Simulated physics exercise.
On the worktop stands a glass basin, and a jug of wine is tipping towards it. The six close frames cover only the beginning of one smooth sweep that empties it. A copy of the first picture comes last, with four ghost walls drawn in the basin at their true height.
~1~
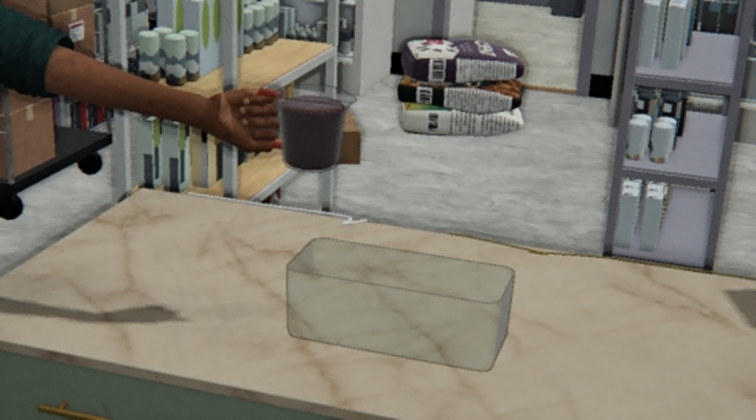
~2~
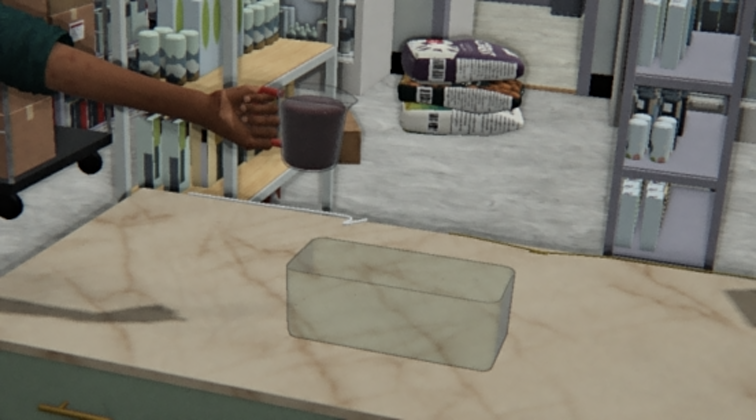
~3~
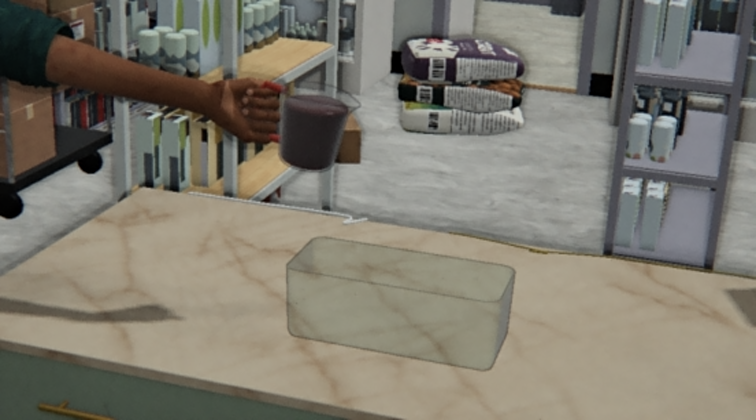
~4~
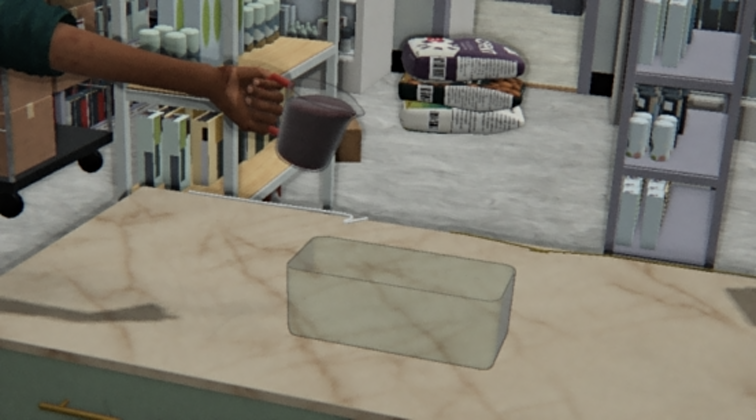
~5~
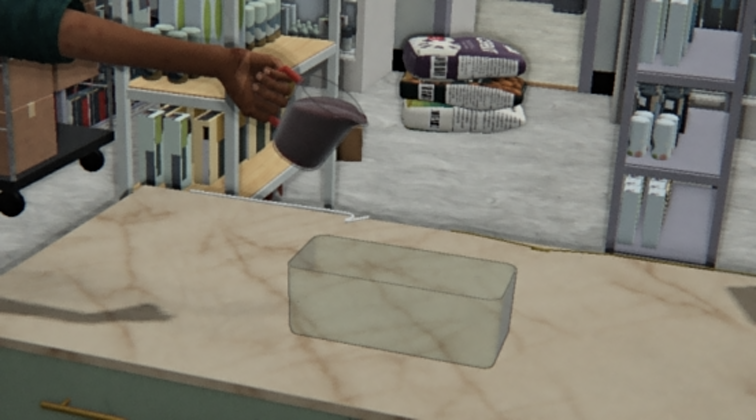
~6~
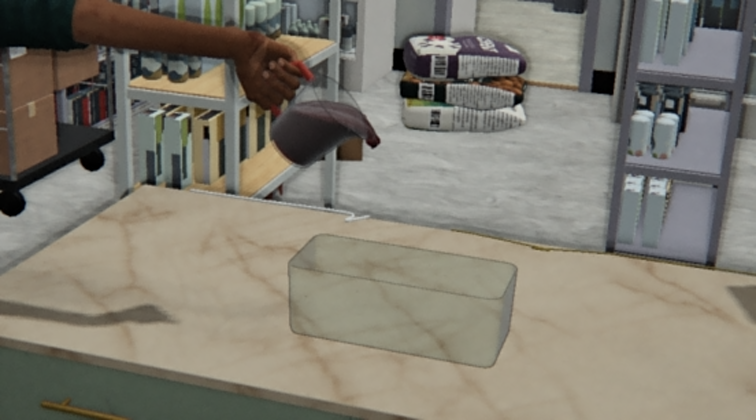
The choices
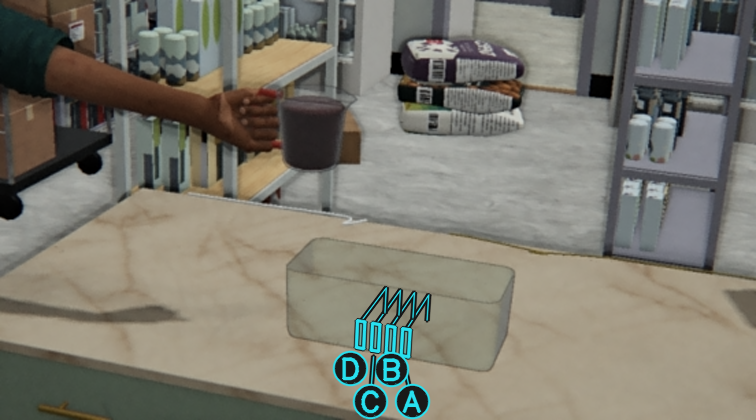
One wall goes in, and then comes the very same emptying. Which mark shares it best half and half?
C.
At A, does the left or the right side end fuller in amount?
The left one.
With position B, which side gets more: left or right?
The left one.
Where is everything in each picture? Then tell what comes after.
Upright, lip at (355, 100); basin from (288, 334) to (494, 371); nothing has left yet.
Tipped about 2°, lip at (356, 102); nothing has left yet.
Tipped about 8°, lip at (359, 106); nothing has left yet.
Tipped about 18°, lip at (363, 114); nothing has left yet.
Tipped about 30°, lip at (367, 125); nothing has left yet.
Tipped about 45°, lip at (367, 138); wine is over the lip, down to (373, 147).
On the marked copy, A at (403, 361); B at (388, 359); C at (373, 356); D at (358, 353).
If A is chosen, about 86 % ends left of the wall and 5 % right of it; 8 % is lost outside.
If B is chosen, about 70 % ends left of the wall and 21 % right of it; 9 % is lost outside.
If C is chosen, about 47 % ends left of the wall and 50 % right of it; 3 % is lost outside.
If D is chosen, about 17 % ends left of the wall and 80 % right of it; 3 % is lost outside.
